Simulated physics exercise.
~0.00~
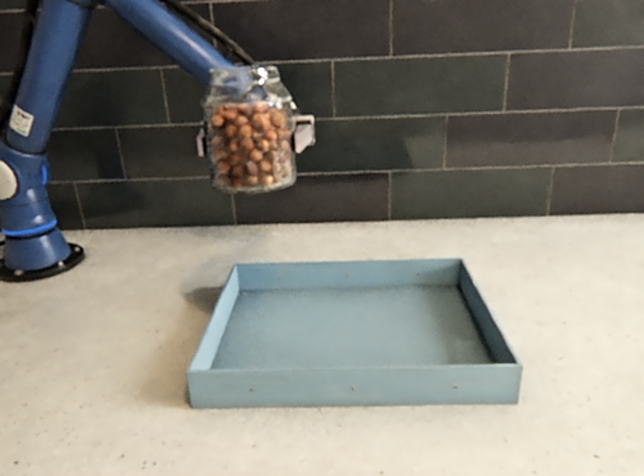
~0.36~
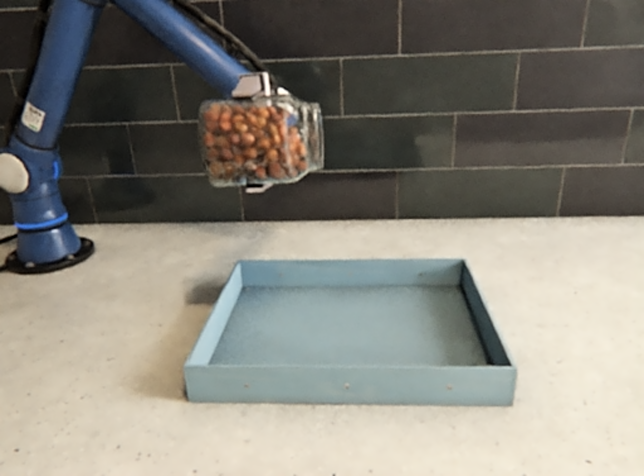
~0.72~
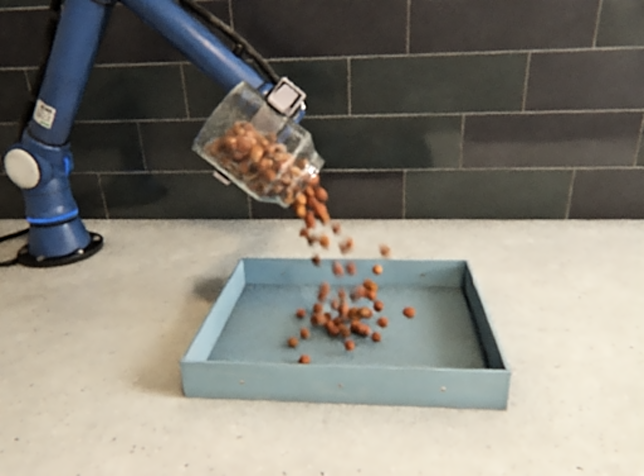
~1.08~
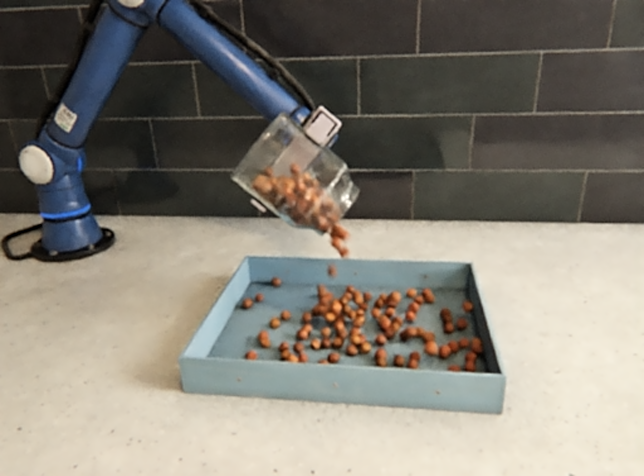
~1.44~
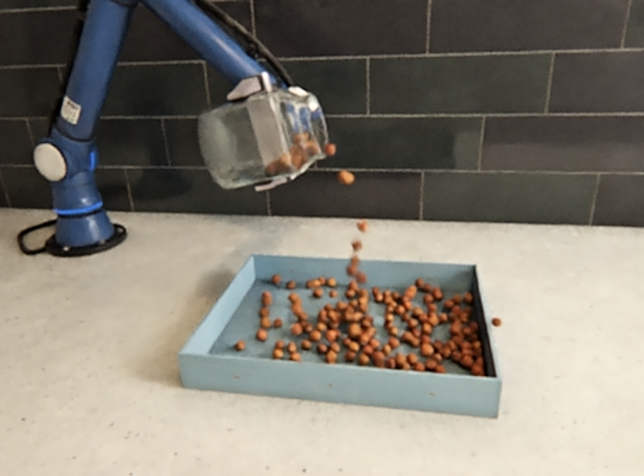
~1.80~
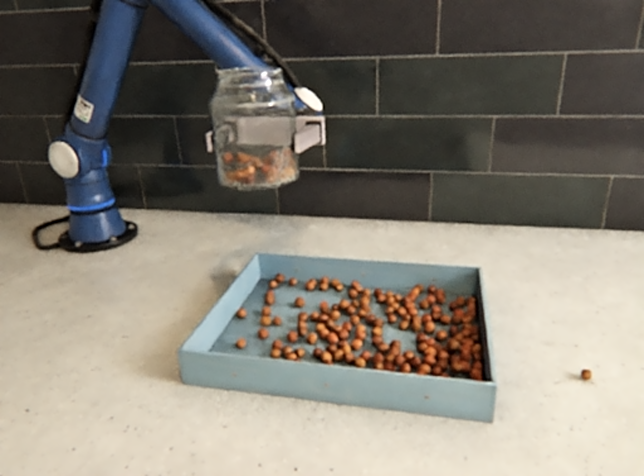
A glass jar of hazelnuts, held by a blue robot arm, tipped over and poured most of them into a shallow blue tray, then turned upright with some still inside, while one nut ended up on the table to the right.
